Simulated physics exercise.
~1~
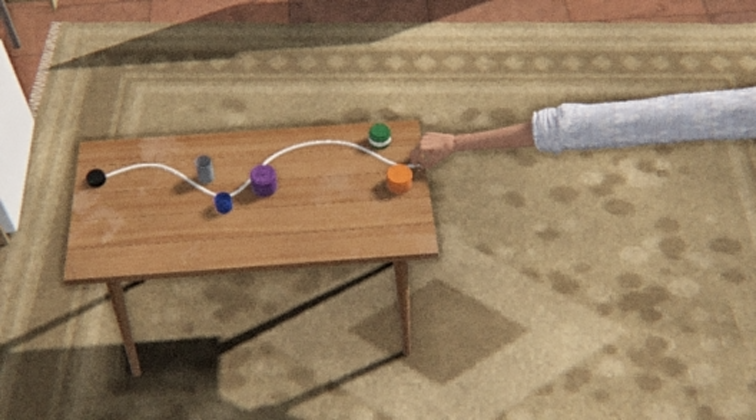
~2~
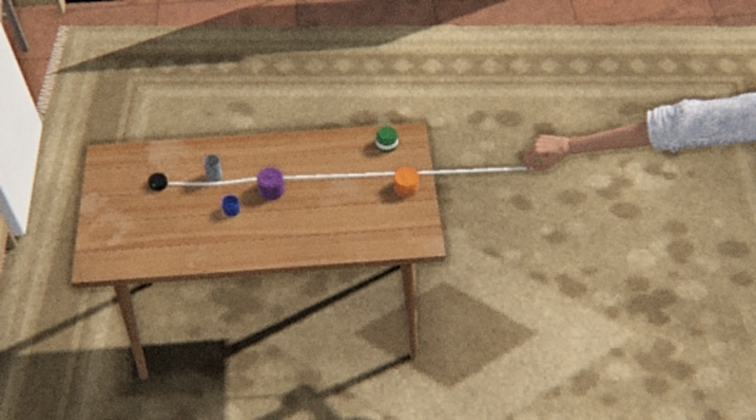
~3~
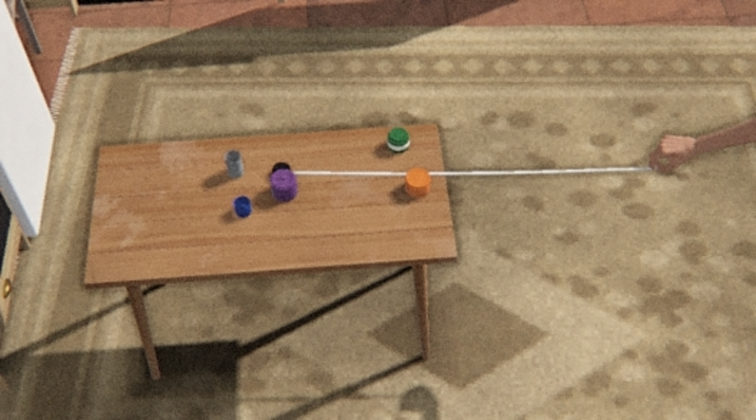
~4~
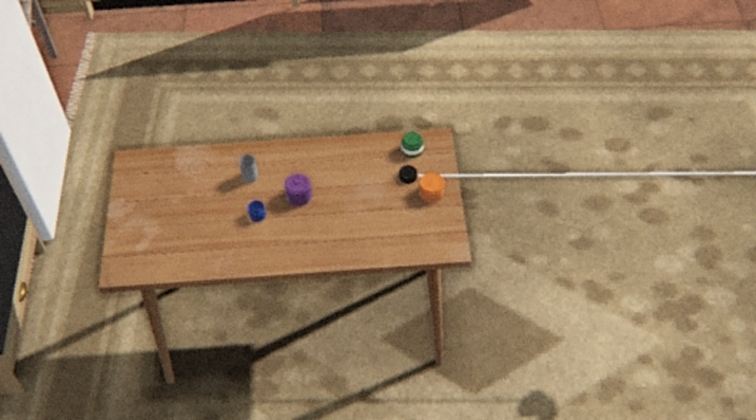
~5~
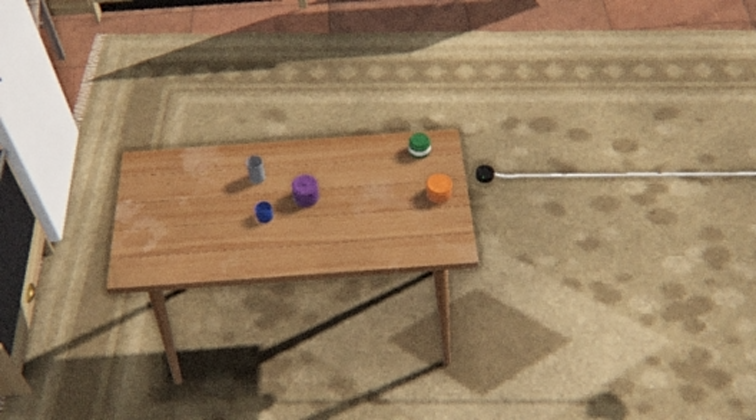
A hand pulling a white cord rightward, dragging a black disc-shaped base past containers, nudging a grey cup, and off the table.
